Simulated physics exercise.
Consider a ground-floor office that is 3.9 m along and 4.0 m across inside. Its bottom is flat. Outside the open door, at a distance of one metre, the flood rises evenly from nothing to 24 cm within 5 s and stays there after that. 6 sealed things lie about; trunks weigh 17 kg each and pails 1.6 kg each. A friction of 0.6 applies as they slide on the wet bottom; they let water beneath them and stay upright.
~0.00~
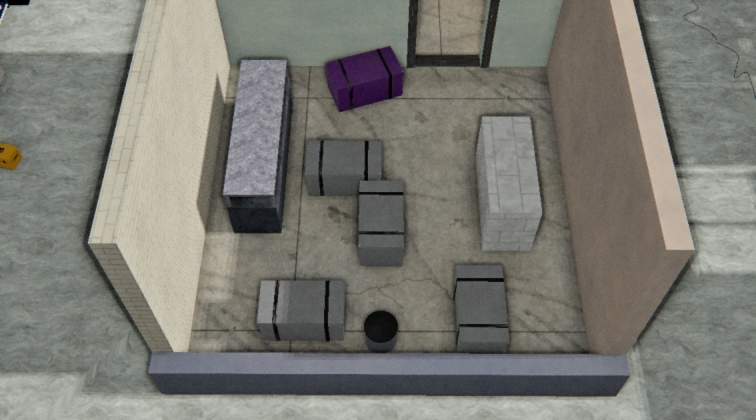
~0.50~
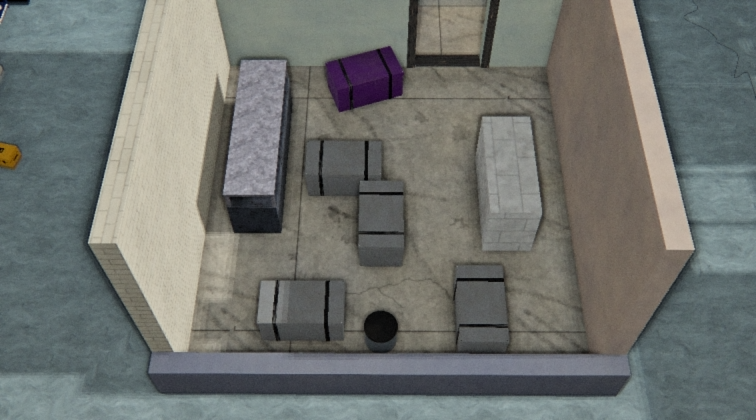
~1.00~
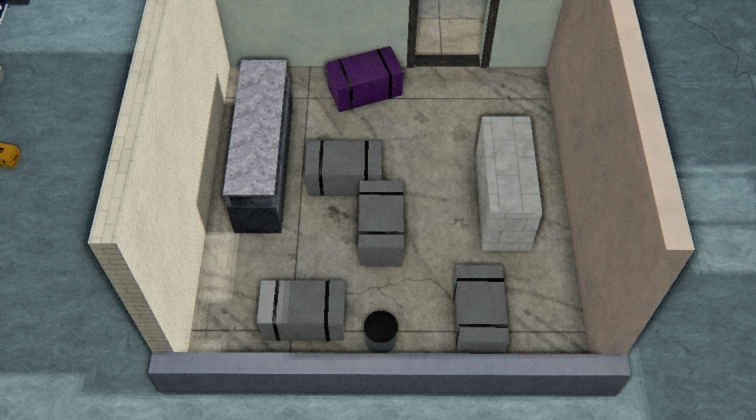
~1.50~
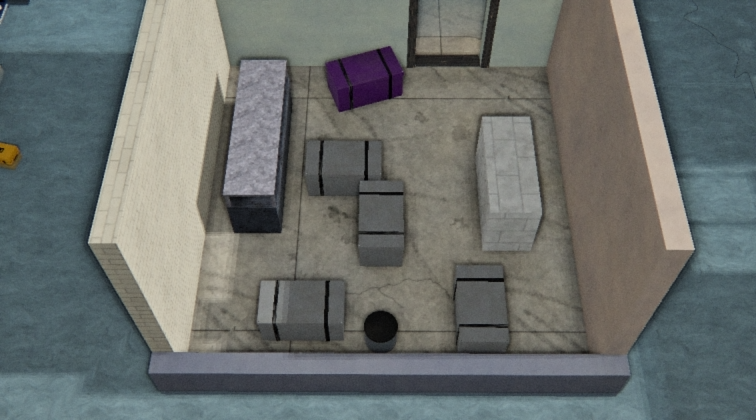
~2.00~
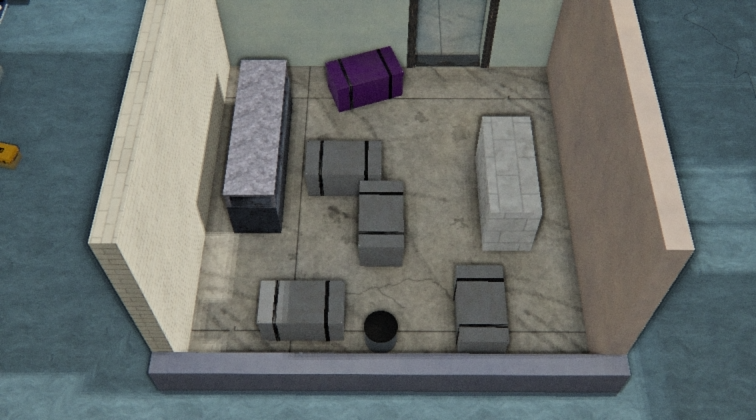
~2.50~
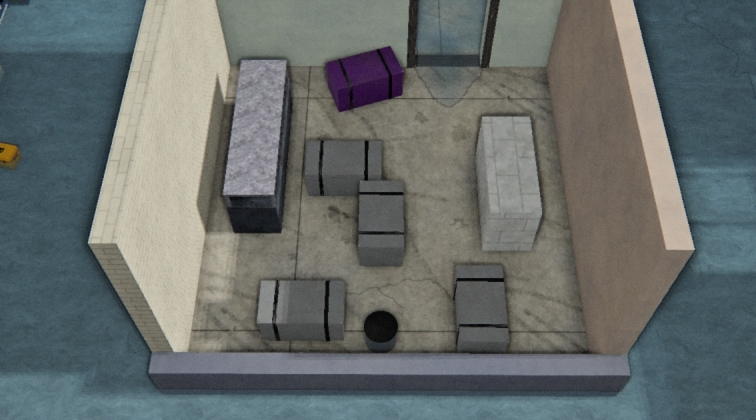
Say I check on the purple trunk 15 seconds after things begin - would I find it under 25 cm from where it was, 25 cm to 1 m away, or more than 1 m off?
You would find it 25 cm to 1 m away.
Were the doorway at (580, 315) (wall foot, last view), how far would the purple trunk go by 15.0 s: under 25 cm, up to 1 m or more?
That would leave the purple trunk a long way off.
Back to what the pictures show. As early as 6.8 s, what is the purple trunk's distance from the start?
Close to 0 cm.
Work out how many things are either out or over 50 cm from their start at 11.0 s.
By then 4.
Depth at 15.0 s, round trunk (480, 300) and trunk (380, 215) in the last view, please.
I'd estimate 12 cm for the first and 15 cm for the second.
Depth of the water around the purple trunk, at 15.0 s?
Somewhere close to 9 cm.
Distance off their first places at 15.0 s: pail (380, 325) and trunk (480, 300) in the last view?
One is off by 200 cm, the other by 100 cm, in the order asked.
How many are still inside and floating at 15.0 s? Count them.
At that point I count 6.
After 3.5 s the purple trunk is near (364, 67), 0.0 m from its start, aground; 0 afloat.
After 6.8 s the purple trunk is near (364, 67), 0.0 m from its start, aground; 1 afloat.
After 11.0 s the purple trunk is near (364, 67), 0.0 m from its start, aground; 5 afloat.
After 15.0 s the purple trunk is near (390, 112), 0.8 m from its start, afloat; 6 afloat.
